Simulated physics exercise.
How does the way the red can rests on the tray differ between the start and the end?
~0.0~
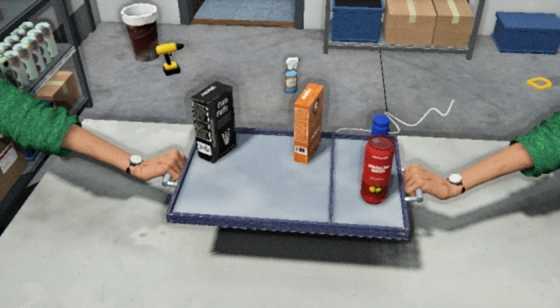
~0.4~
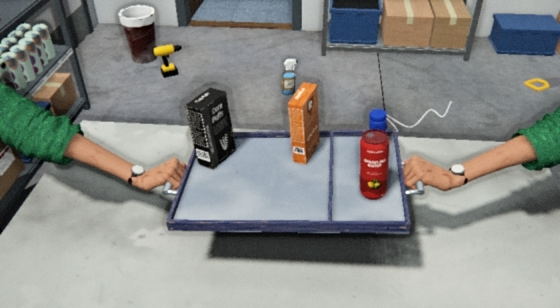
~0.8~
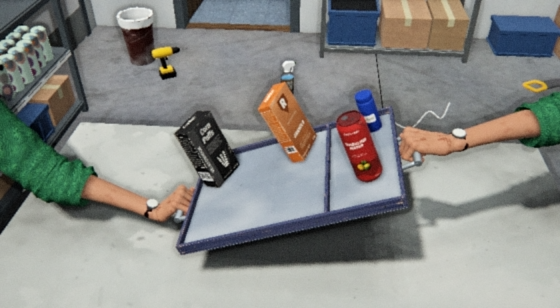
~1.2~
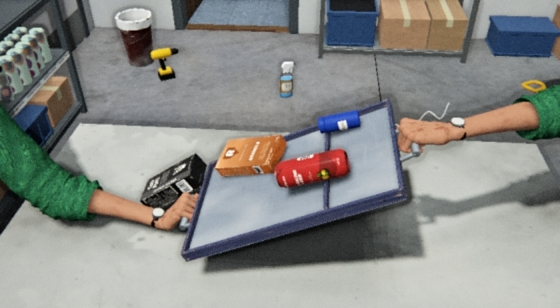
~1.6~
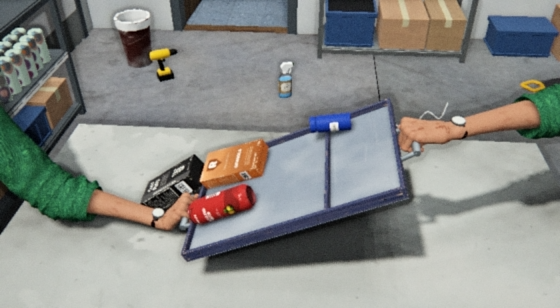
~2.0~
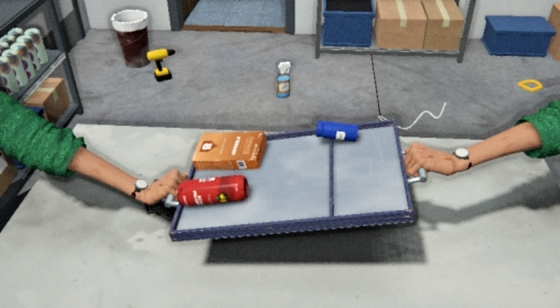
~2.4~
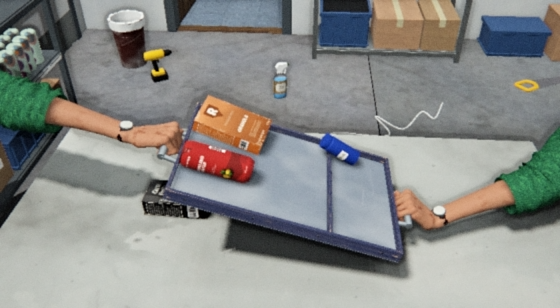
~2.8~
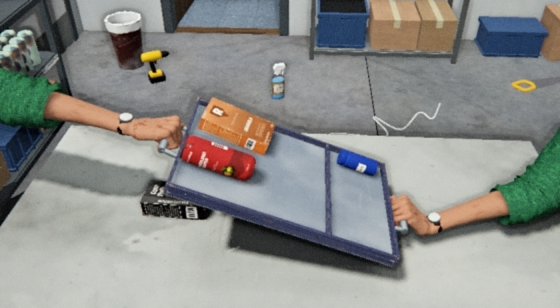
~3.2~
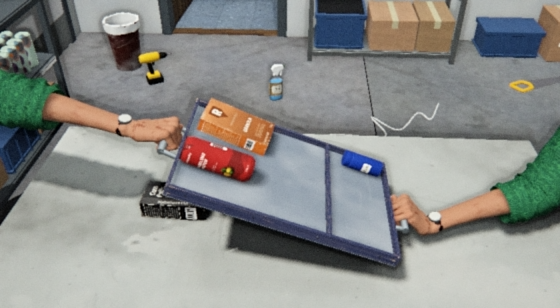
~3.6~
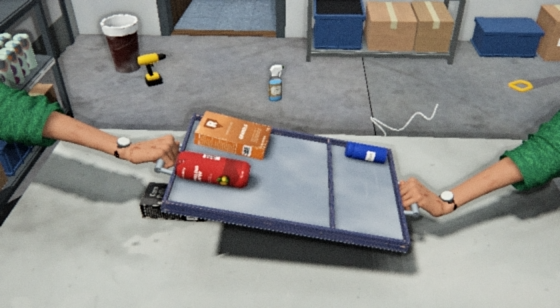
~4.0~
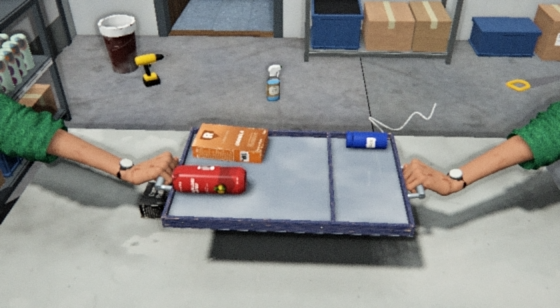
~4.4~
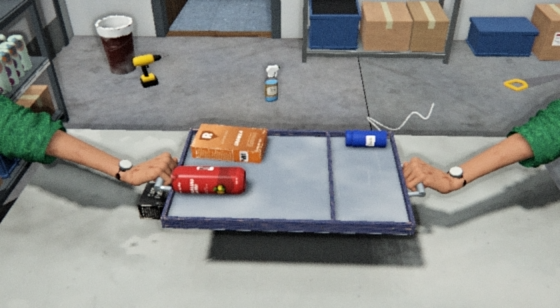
At the start the red can stands upright on the tray, but by the end it is lying on its side.
A black packet toppled and slid off the left side of a tray as two hands tipped it, while an orange packet, a red can and a blue shaker fell over. The hands tilted it right, then leveled it with those three still aboard.
